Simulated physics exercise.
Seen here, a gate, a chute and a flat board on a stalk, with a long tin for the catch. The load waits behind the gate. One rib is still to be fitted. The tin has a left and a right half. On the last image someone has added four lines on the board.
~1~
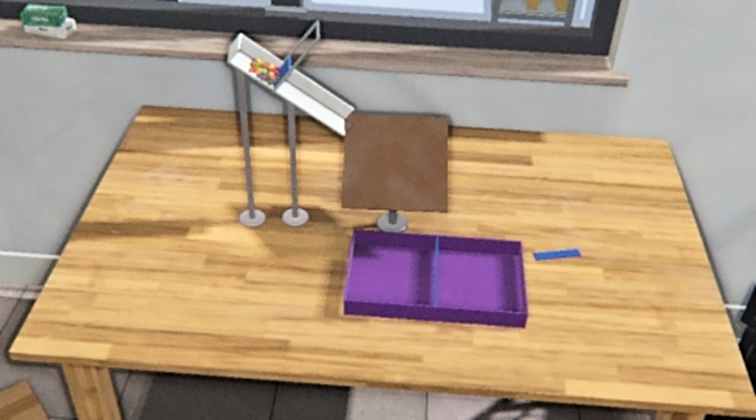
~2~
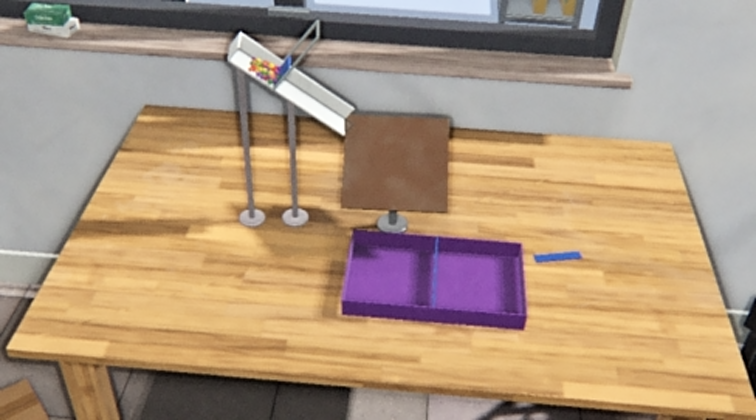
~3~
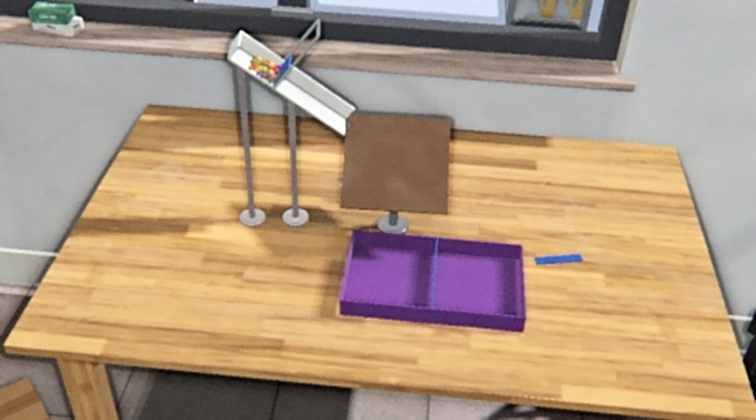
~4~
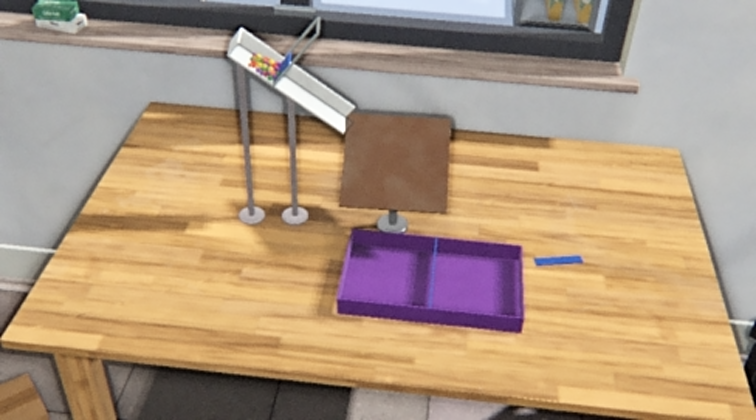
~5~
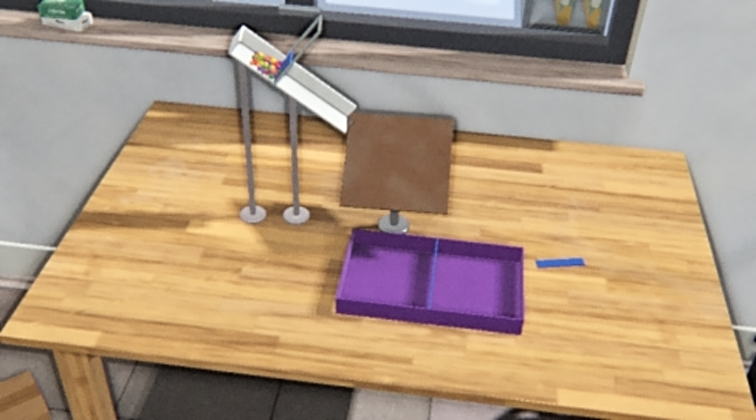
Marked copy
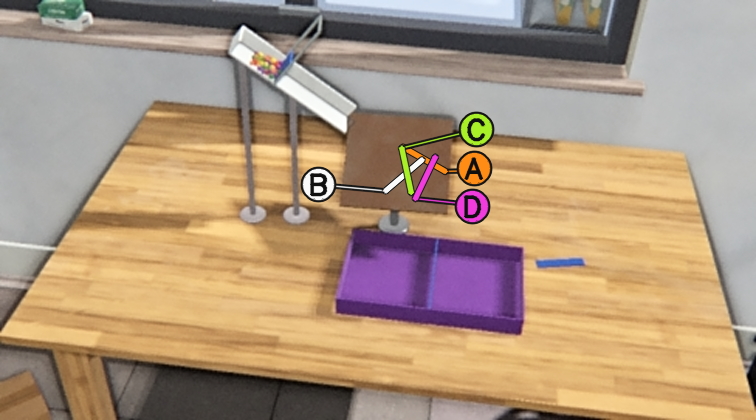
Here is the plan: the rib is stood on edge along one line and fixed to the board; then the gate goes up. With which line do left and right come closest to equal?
Go for A.
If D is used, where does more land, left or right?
The left half.
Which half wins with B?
The left half.
On the marked copy, line A from (402, 147) to (445, 171); line B from (422, 159) to (385, 190); line C from (401, 148) to (411, 192); line D from (435, 157) to (415, 198).
Choosing A, of what is caught, close to a third in the left half, close to two thirds in the right.
Choosing B, of what is caught, the bulk in the left half, a small share in the right.
Choosing C, of what is caught, the bulk in the left half, close to a quarter in the right.
Choosing D, of what is caught, all but a few in the left half, a small share in the right.
